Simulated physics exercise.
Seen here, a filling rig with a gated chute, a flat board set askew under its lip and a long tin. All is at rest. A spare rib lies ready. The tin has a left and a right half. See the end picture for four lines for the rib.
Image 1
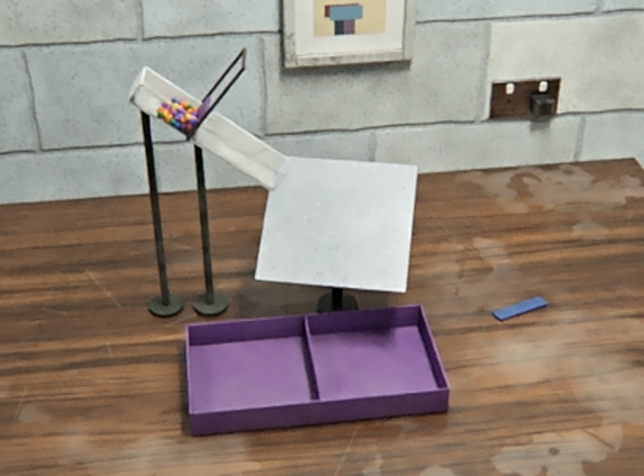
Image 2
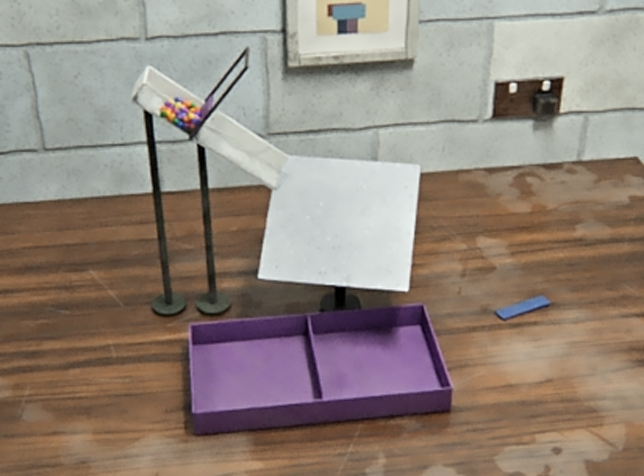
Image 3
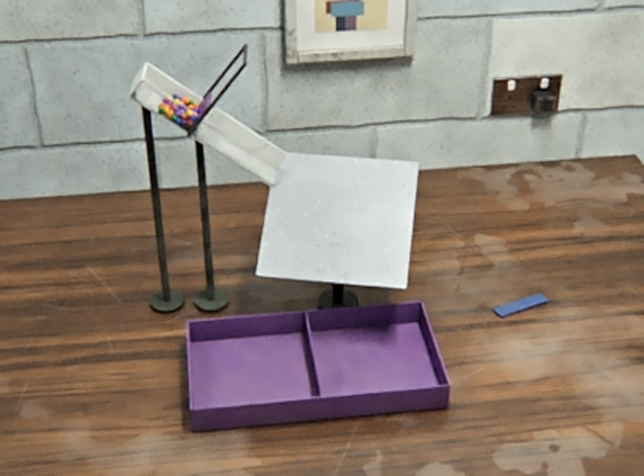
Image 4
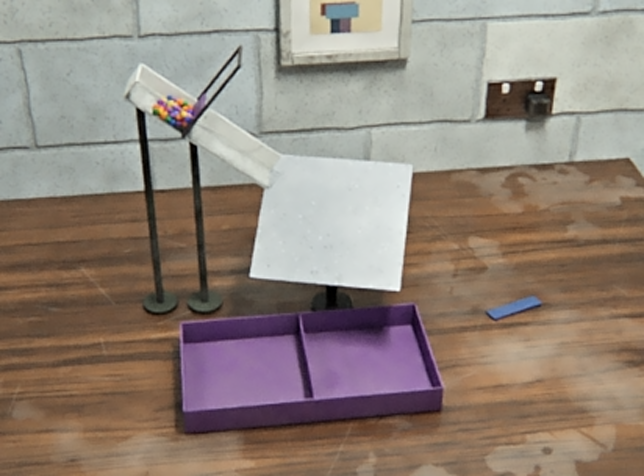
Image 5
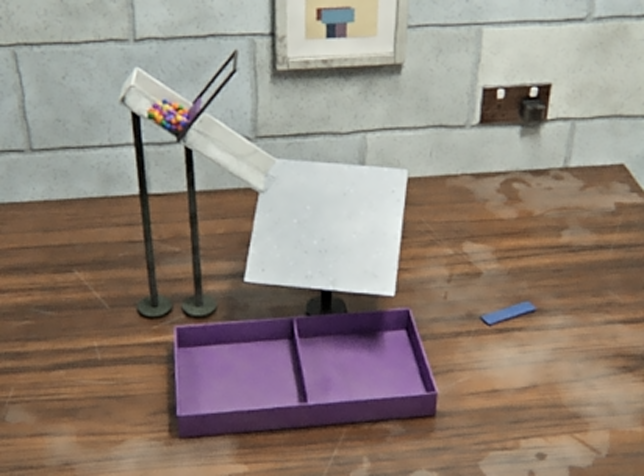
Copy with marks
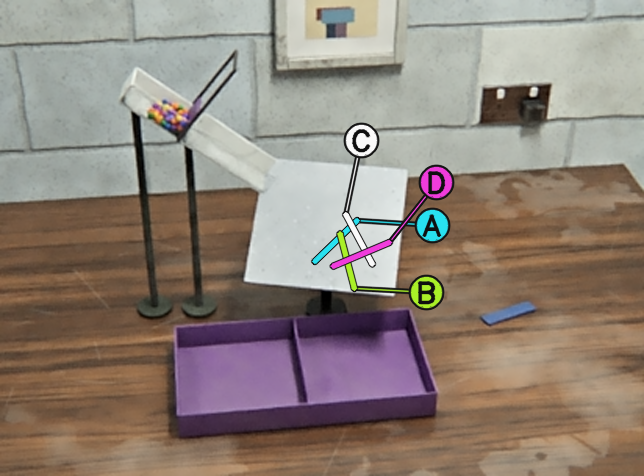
A purple tray with two halves sat on a wooden table below a tilted white board and a raised chute of colorful beads; nothing moved except the view, which shifted very slightly.
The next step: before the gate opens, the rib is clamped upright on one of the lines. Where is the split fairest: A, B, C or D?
D works best here.
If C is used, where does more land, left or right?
The right half.
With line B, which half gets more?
The right half.
On the marked copy, line A from (357, 220) to (314, 261); line B from (340, 233) to (354, 288); line C from (345, 214) to (372, 264); line D from (389, 242) to (333, 266).
With A, of what is caught, most in the left half, a small part in the right.
With B, of what is caught, a small part in the left half, most in the right.
With C, of what is caught, a small part in the left half, nearly all in the right.
With D, of what is caught, about half in the left half, about half in the right.
